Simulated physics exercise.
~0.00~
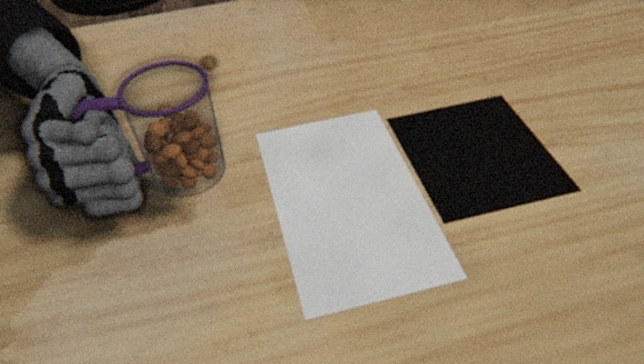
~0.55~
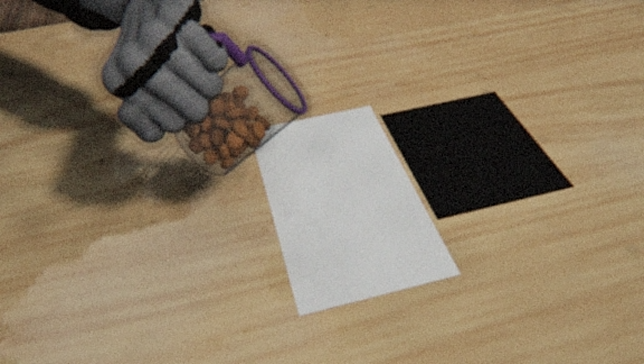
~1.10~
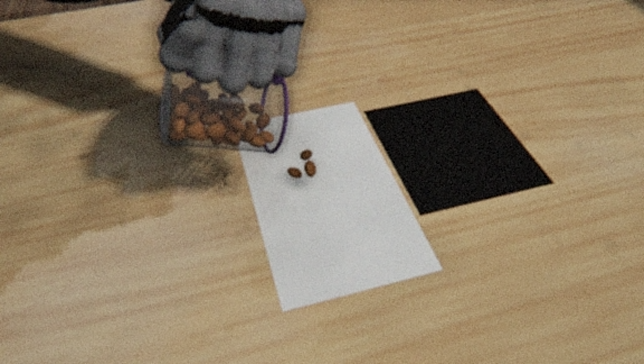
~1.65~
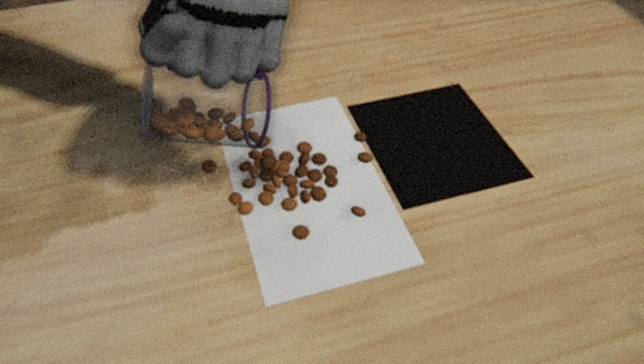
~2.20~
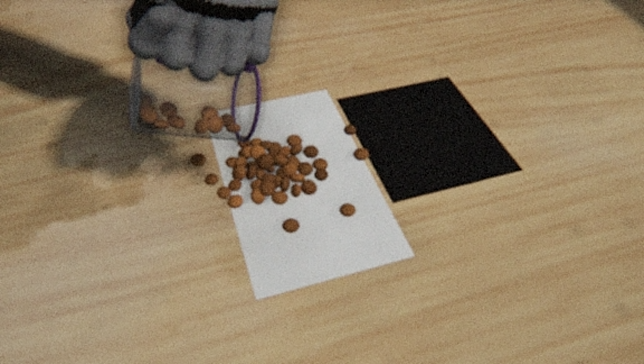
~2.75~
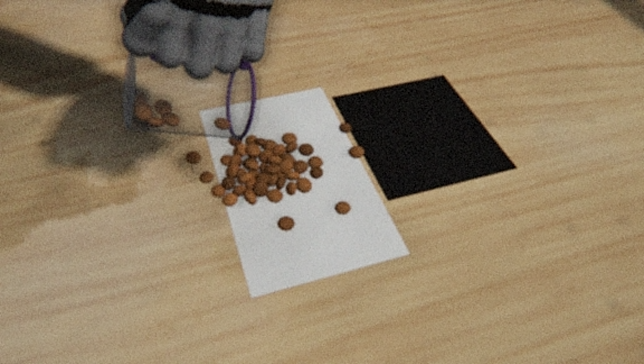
Gloved hand tipping a clear cup of brown kibble onto a white mat beside a black one, leaving a few pieces inside.
